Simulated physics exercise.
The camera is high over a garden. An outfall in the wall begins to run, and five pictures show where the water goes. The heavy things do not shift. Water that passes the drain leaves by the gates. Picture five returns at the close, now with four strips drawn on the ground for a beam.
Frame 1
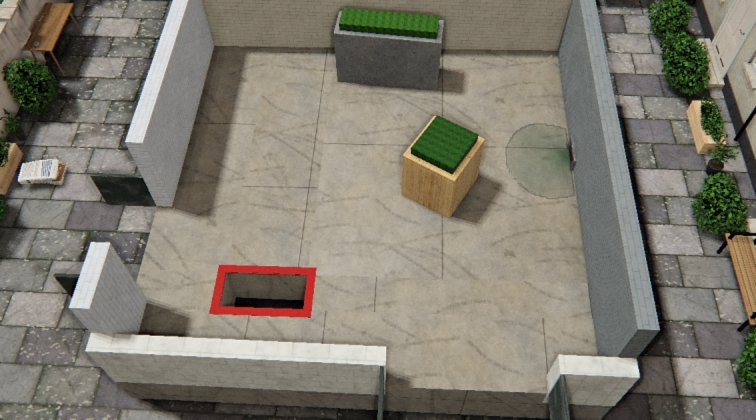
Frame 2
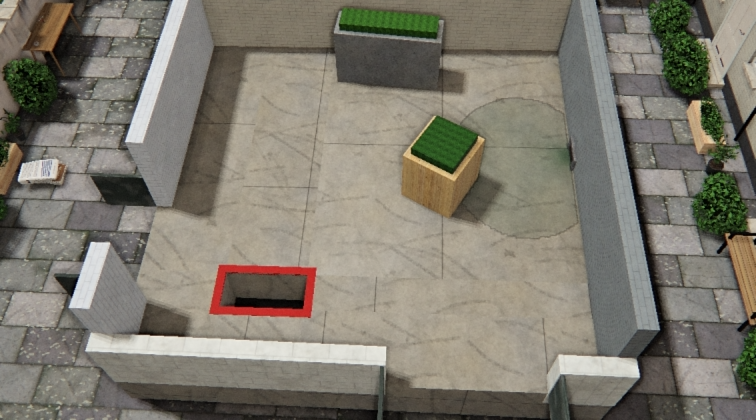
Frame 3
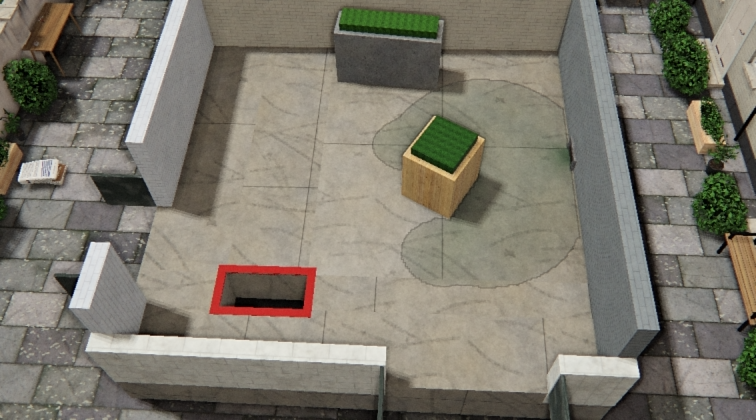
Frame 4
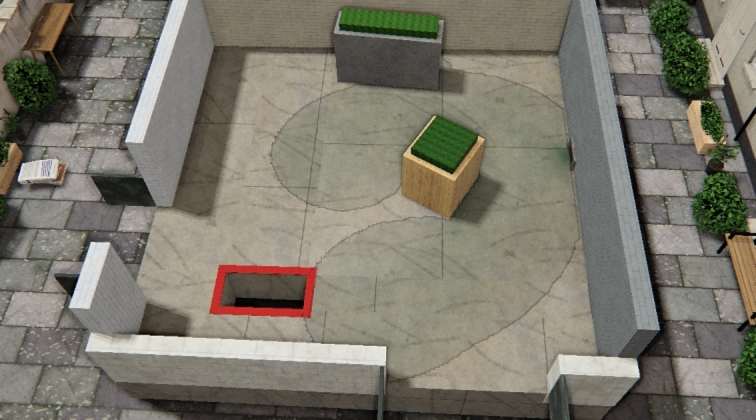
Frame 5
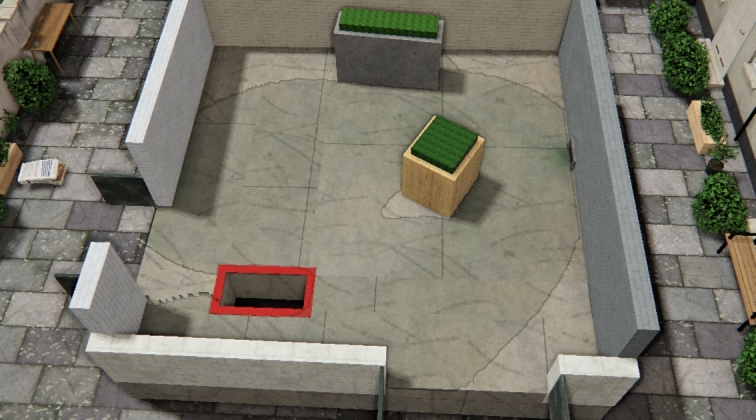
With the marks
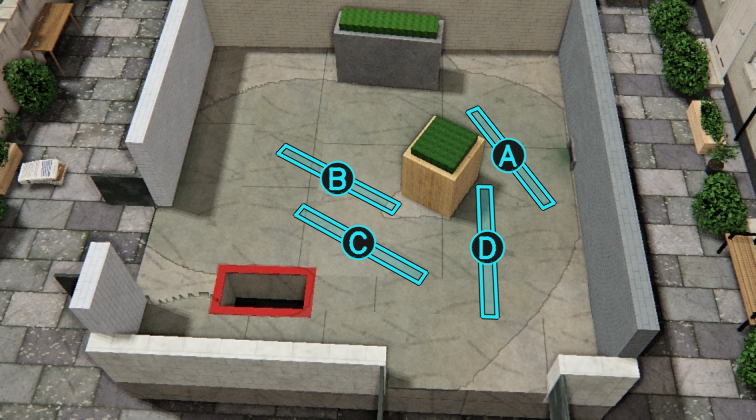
Water spread from the right wall across the paved garden floor, curling around both sides of the wooden planter and closing in beyond it, then reached the red-edged pit and started running in.
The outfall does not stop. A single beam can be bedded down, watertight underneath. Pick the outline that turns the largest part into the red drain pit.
Place B.
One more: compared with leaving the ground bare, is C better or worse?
Place C is worse.
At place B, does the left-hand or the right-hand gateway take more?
The left one.
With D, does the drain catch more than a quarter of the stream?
No, it does not.
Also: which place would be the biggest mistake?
Place D.
On the marked copy, A from (472, 110) to (548, 205); B from (282, 149) to (395, 208); C from (299, 210) to (422, 277); D from (489, 316) to (484, 186).
With A, about 22 % of the stream runs into the red drain pit, about 78 % out by the gates.
With B, about 32 % of the stream runs into the red drain pit, about 68 % out by the gates.
With C, about 18 % of the stream runs into the red drain pit, about 82 % out by the gates.
With D, about 10 % of the stream runs into the red drain pit, about 89 % out by the gates.
